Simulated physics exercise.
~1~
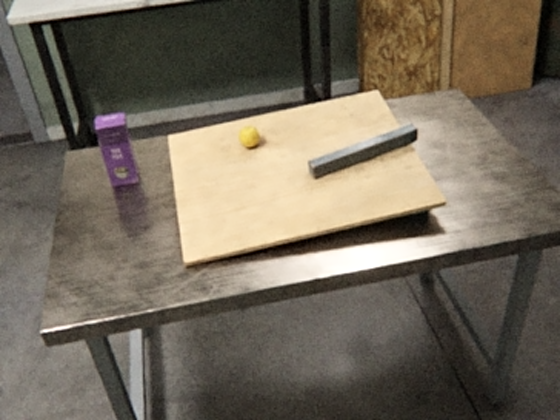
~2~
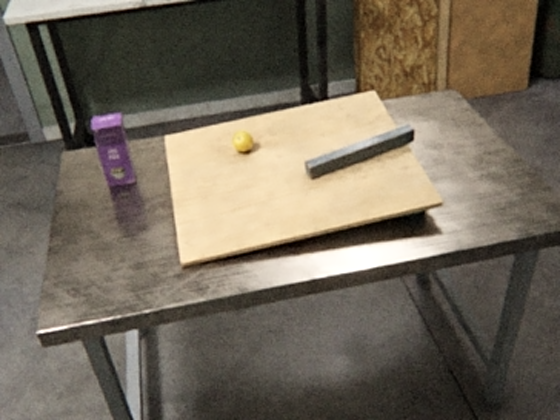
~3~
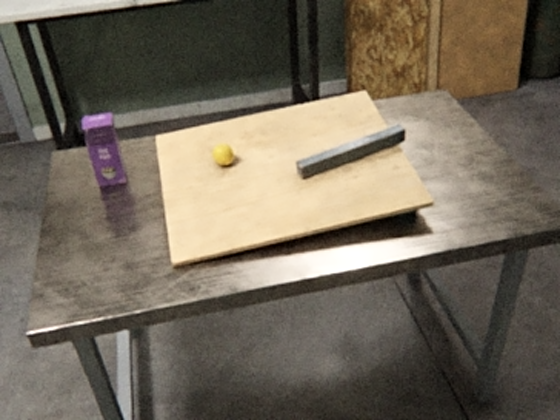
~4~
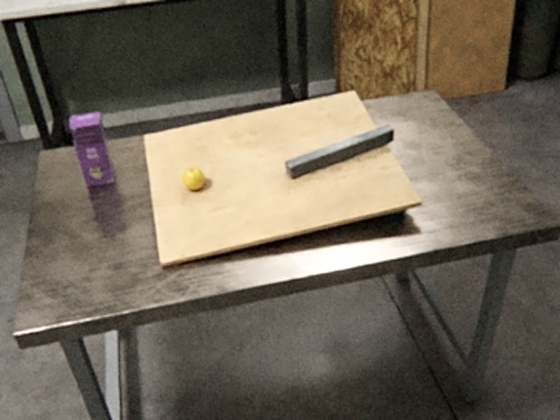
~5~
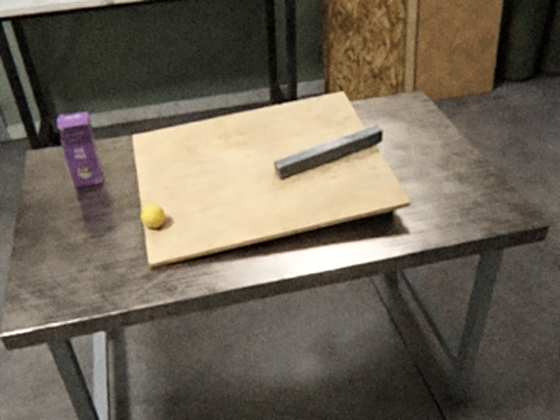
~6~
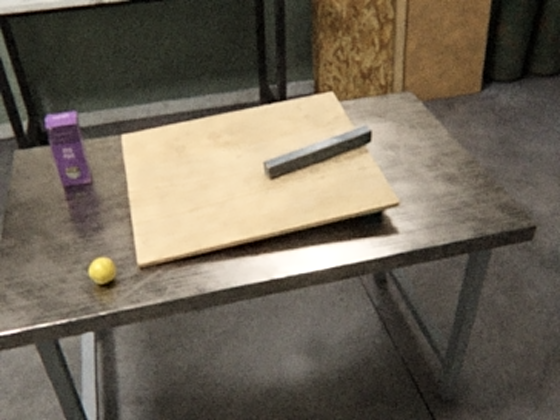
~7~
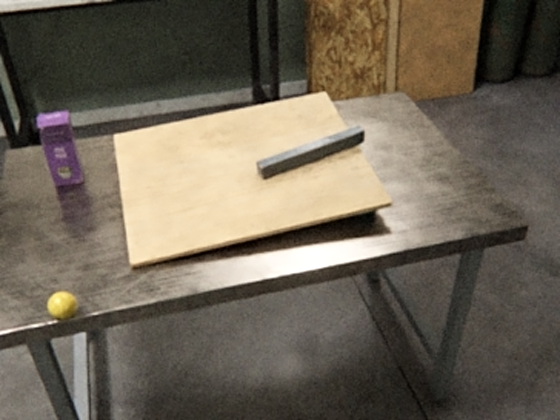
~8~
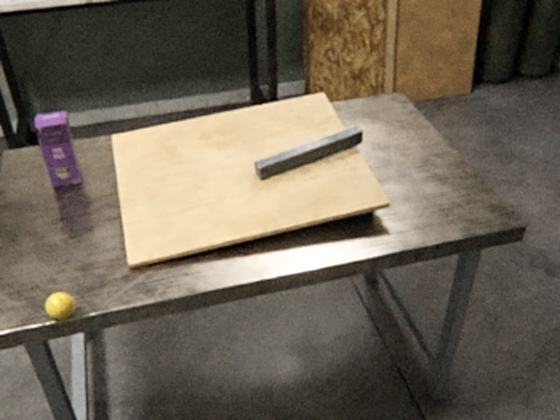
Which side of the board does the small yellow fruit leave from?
It goes over the left-hand edge of the board, close to the front corner, and onto the tabletop.
